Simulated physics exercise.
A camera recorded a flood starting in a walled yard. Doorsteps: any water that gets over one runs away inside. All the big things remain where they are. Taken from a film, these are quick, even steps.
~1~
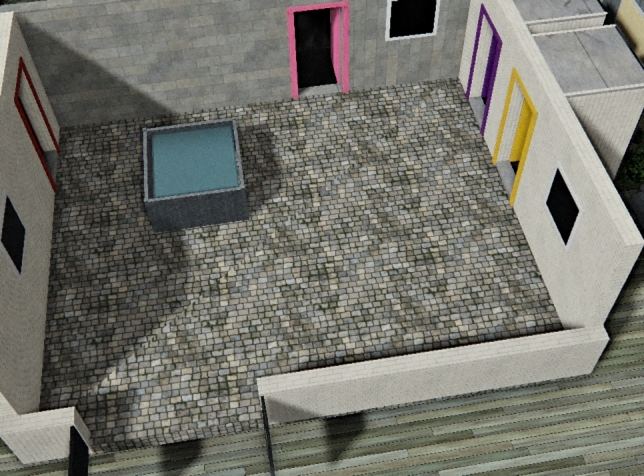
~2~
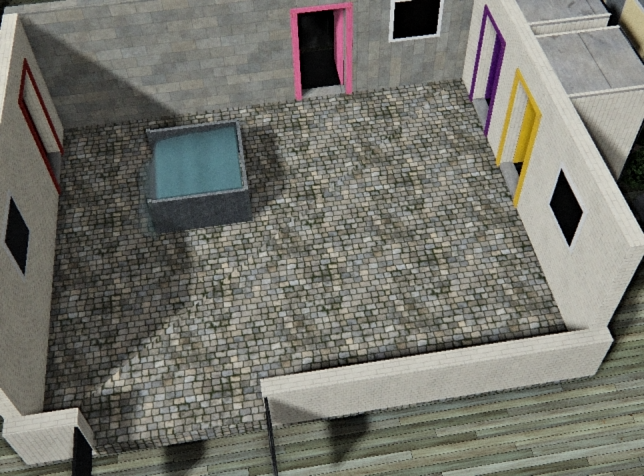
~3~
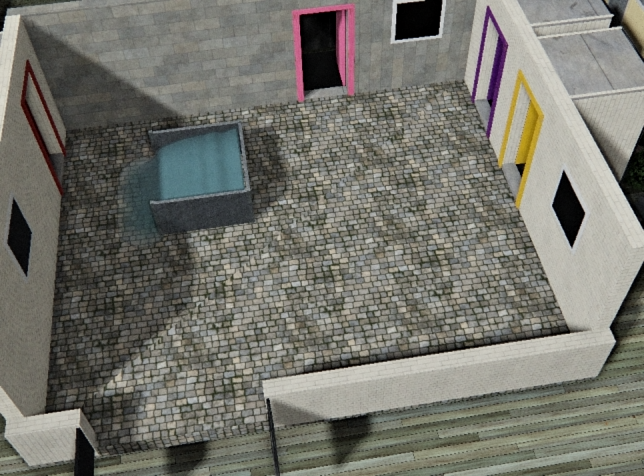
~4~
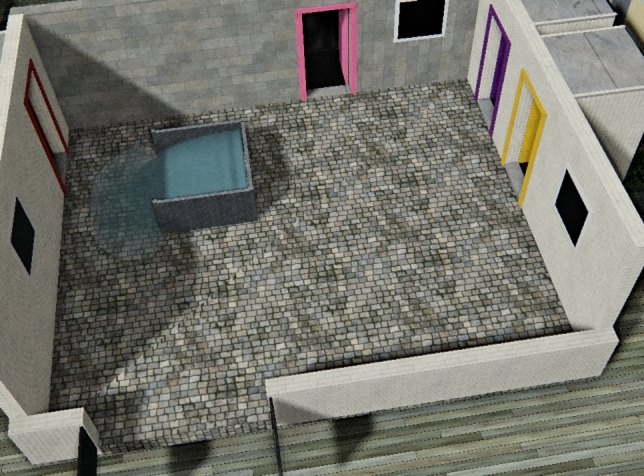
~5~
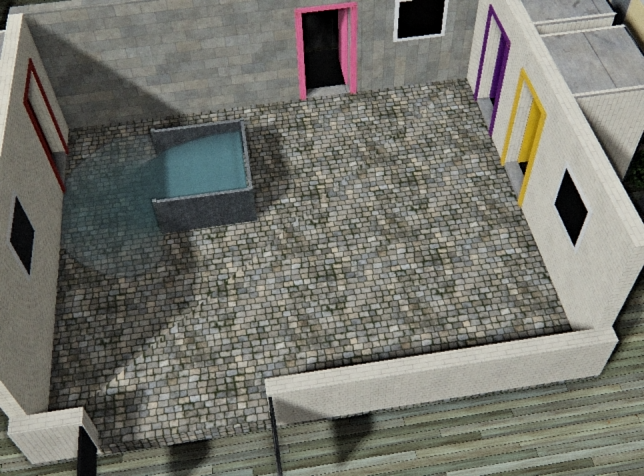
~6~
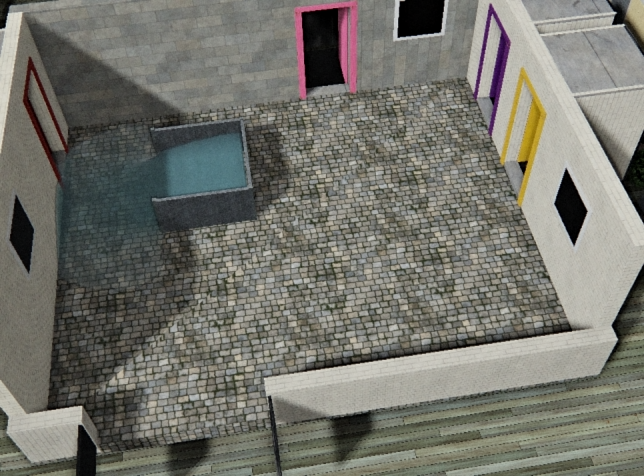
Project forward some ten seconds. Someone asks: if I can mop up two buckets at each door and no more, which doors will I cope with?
The purple door stays within two buckets of inflow; the pink door stays within two buckets of inflow; the yellow door stays within two buckets of inflow; the red door passes two buckets of inflow.
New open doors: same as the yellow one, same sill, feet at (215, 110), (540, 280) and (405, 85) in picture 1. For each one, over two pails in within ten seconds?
In order: Falls short, falls short, falls short.
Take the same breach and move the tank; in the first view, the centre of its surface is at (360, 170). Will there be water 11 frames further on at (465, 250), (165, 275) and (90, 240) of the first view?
Readings in order: No flood; flood; flood.
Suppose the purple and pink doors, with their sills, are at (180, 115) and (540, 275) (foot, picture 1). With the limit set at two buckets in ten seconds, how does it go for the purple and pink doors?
Purple door: Falls short; pink door: Falls short.
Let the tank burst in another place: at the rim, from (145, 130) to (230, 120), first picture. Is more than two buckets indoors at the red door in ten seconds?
The red door crosses the line.
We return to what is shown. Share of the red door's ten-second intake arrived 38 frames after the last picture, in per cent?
My estimate is close to 100 per cent.
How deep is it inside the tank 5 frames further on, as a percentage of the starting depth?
Near 36 in a hundred.
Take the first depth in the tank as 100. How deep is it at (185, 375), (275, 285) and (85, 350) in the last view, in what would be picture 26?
I'd say close to 4, 0 and 8 percent.
A moment on, water covers 15 % of the floor; the purple door not reached, the pink door not reached, the yellow door not reached, the red door over two buckets in.
Next, water covers 20 % of the floor; the purple door not reached, the pink door not reached, the yellow door not reached, the red door far over two buckets in.
Then, water covers 35 % of the floor; the purple door not reached, the pink door not reached, the yellow door not reached, the red door far over two buckets in.
Later, water covers 55 % of the floor; the purple door wet at the sill, nothing in, the pink door wet at the sill, nothing in, the yellow door not reached, the red door far over two buckets in.
In the end, water covers 65 % of the floor; the purple door wet at the sill, nothing in, the pink door wet at the sill, nothing in, the yellow door wet at the sill, nothing in, the red door far over two buckets in.
